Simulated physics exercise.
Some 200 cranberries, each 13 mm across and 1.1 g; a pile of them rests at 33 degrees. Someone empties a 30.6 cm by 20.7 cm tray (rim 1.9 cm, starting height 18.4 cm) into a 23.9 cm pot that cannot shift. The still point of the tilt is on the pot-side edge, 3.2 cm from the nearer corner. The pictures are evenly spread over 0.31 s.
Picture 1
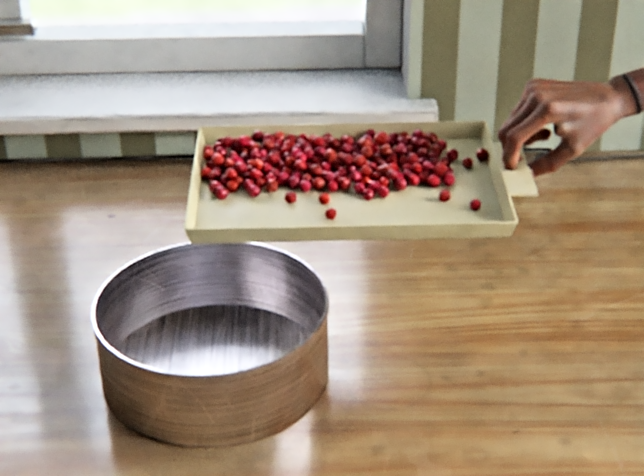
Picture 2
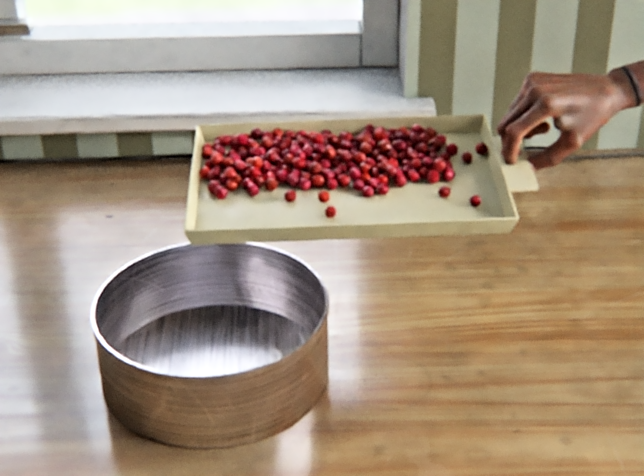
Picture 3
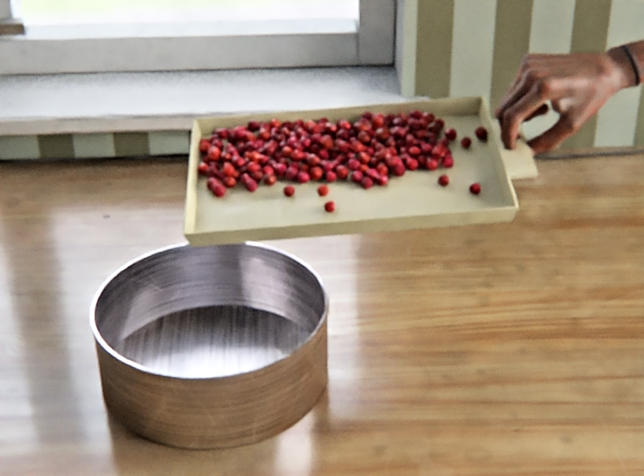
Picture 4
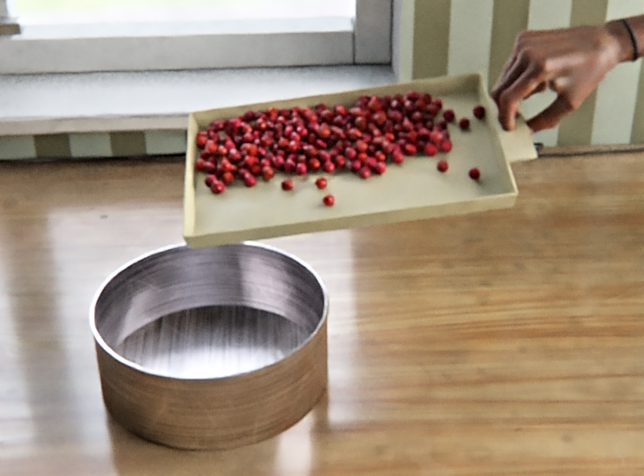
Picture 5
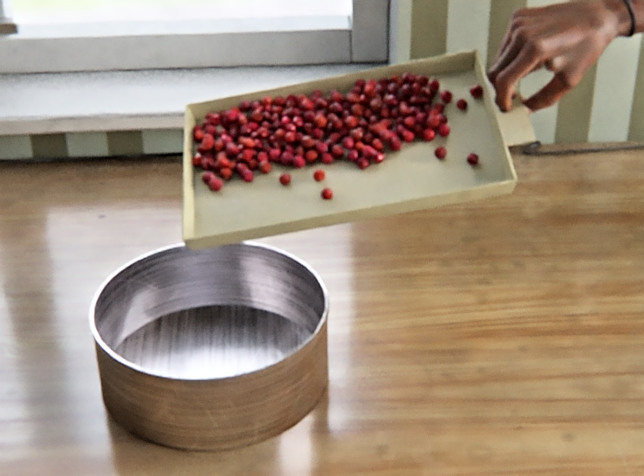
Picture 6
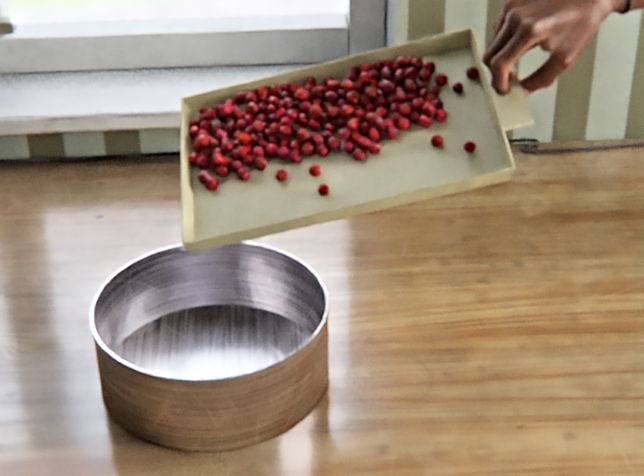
A hand on the right raised its end of a shallow tray of red cranberries, slowly at first, until the tray slanted down to the left above a round, empty pot on a wooden table.
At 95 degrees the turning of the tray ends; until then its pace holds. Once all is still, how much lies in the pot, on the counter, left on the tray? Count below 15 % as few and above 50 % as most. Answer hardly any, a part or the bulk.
Pot the bulk, counter hardly any, tray hardly any.
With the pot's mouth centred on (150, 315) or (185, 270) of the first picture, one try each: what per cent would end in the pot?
About 95 and 30 per cent.
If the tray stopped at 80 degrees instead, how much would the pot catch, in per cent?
In that case some 90 per cent.
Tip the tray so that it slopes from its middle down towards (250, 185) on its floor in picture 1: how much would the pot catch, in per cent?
About 55 per cent.
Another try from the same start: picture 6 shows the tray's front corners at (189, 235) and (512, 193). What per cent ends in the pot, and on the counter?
Pot 90, counter 10.
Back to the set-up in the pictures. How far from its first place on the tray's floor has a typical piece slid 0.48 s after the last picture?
Some 12 cm.
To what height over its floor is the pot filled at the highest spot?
About 4.5 cm.
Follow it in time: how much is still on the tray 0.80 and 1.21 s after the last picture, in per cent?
In turn: 65, 0.
Then, 0.48 s after the last picture, tilt 55 degrees; the tray holds 95 %, the pot 0 %.
Then, 0.80 s after the last picture, tilt 80 degrees; the tray holds 65 %, the pot 25 %.
Then, 1.21 s after the last picture, tilt 95 degrees; the tray holds 0 %, the pot 95 %.
In the end, pot 95 %, counter 5 %, tray 0 %.
